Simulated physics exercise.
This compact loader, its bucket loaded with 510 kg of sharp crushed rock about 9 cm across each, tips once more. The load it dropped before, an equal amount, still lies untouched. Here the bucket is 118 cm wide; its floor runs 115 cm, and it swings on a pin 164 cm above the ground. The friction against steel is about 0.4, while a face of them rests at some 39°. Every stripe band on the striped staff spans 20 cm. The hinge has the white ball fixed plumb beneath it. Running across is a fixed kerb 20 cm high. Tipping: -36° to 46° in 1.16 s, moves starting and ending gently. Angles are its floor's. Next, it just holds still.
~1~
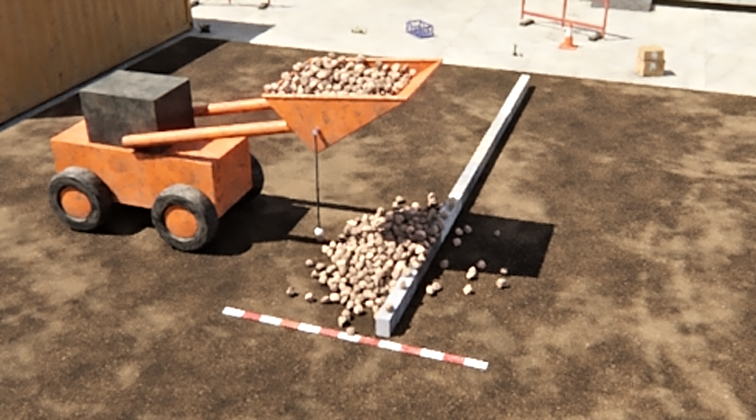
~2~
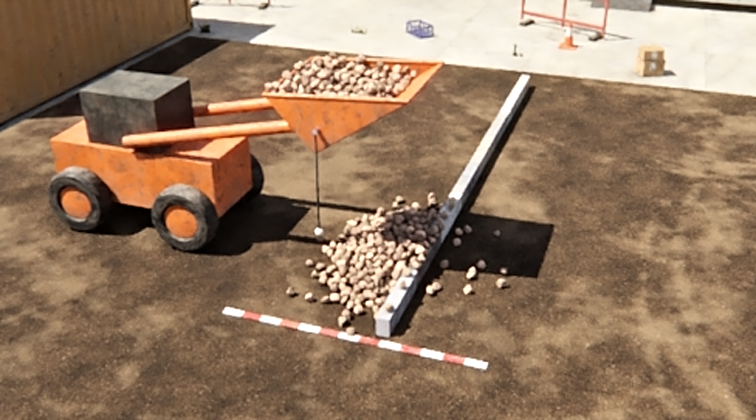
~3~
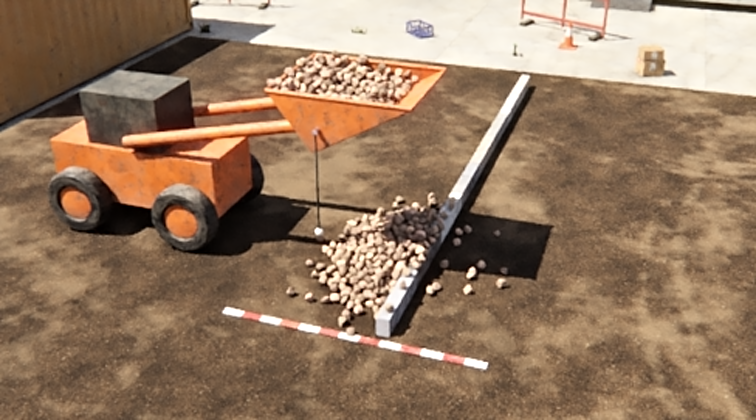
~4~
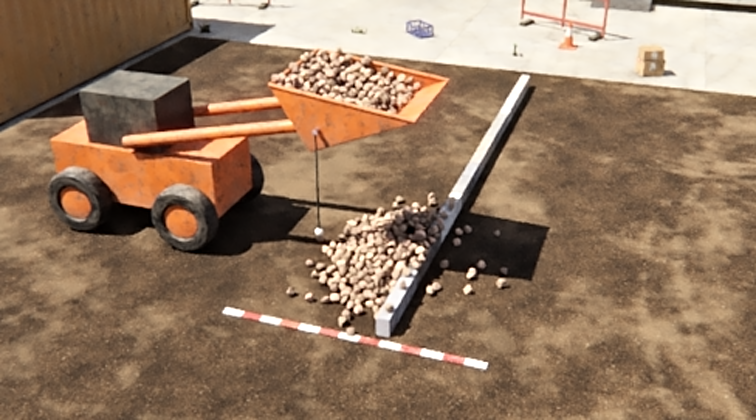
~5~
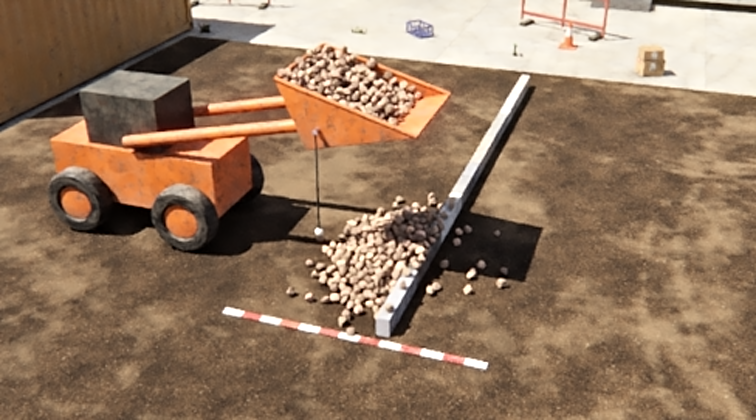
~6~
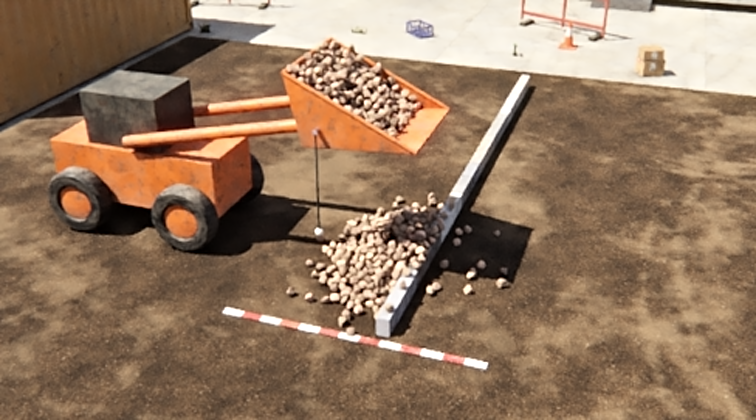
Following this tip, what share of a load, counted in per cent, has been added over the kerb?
80 per cent, roughly.
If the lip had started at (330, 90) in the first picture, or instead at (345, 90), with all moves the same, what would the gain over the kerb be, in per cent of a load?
0 % and 5 %.
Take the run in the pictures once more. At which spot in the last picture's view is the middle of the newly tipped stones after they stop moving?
In the last view, somewhere near (459, 259).
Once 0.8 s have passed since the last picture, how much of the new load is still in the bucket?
Reading: Near 65 % of the load.
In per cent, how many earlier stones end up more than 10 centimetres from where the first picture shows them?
Estimate: 5 %, roughly.
Then, 0.4 s after the last picture the floor is at 33°; in per cent of one load, 100 in the bucket, 98 on this side of the kerb, 2 over the kerb; the foremost stones are at (483, 264).
Then, 0.8 s after the last picture the floor is at 46°; in per cent of one load, 67 in the bucket, 130 on this side of the kerb, 3 over the kerb; the foremost stones are at (483, 264).
Then, 1.1 s after the last picture the floor is at 46°; in per cent of one load, 11 in the bucket, 140 on this side of the kerb, 50 over the kerb; the foremost stones are at (501, 272).
Then, 3.9 s after the last picture the floor is at 46°; in per cent of one load, 0 in the bucket, 118 on this side of the kerb, 82 over the kerb; the foremost stones are at (599, 281). Net gain over the kerb, 80.
